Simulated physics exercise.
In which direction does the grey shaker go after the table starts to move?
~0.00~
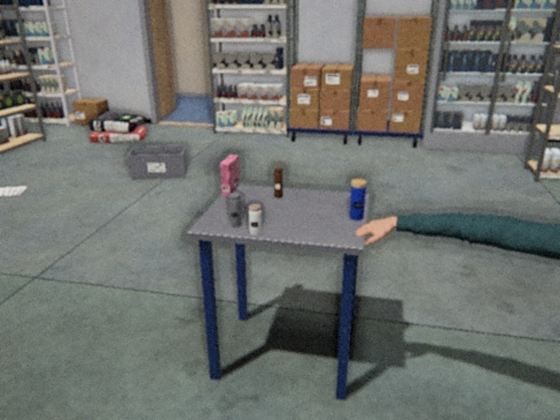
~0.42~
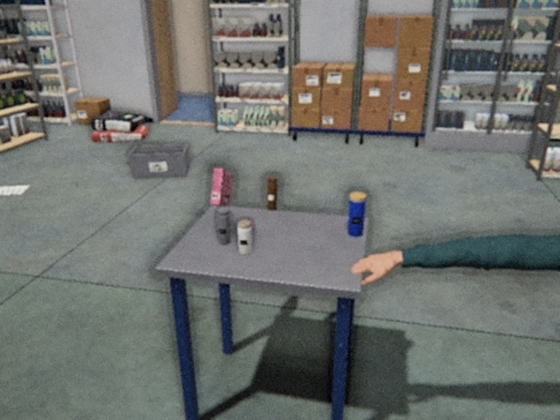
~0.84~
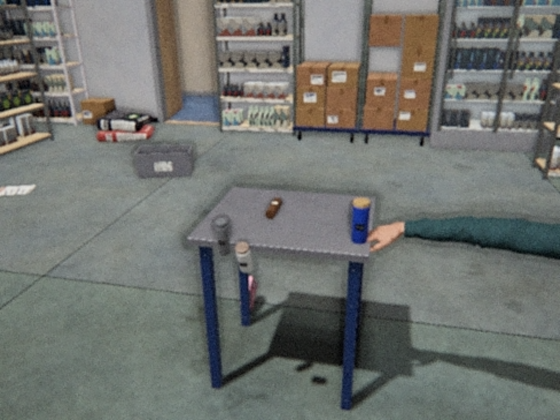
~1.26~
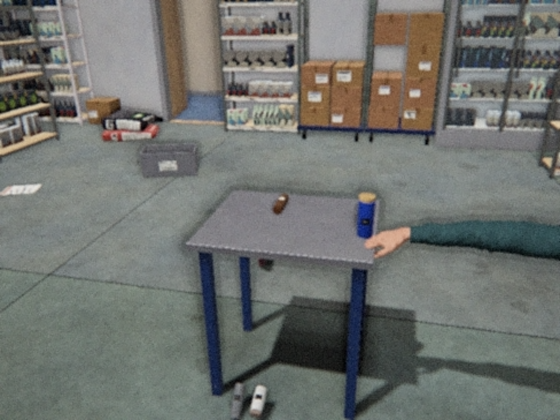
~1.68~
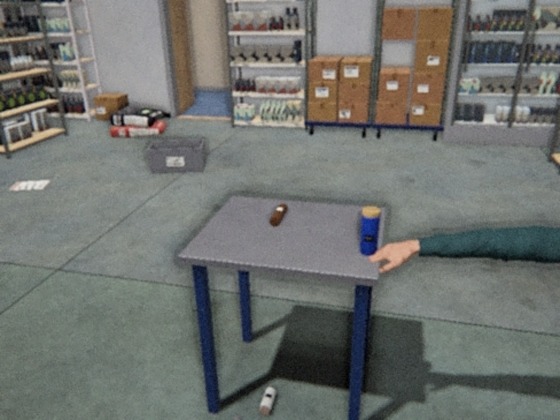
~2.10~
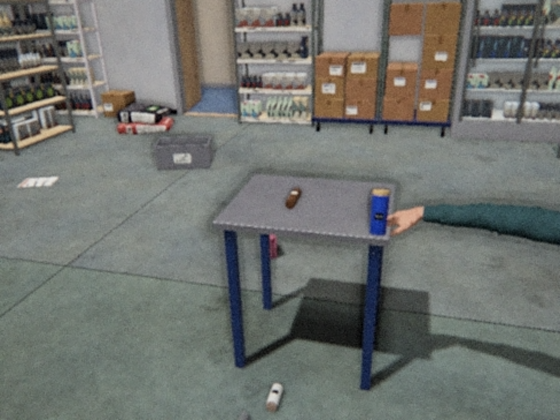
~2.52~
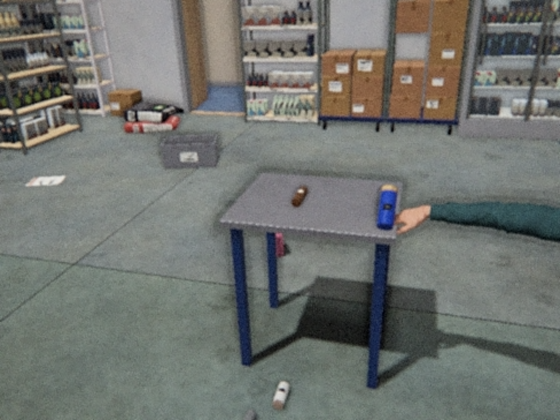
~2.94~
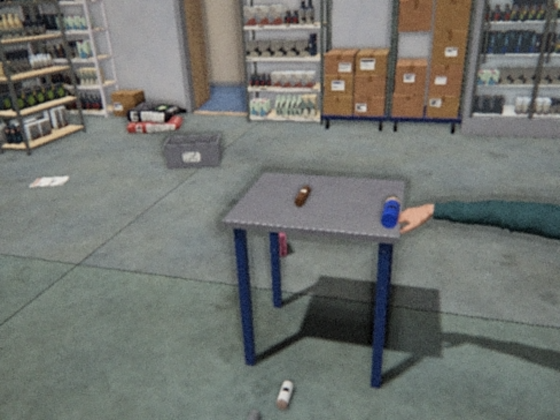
The grey shaker moves down, dropping off the table to the floor.
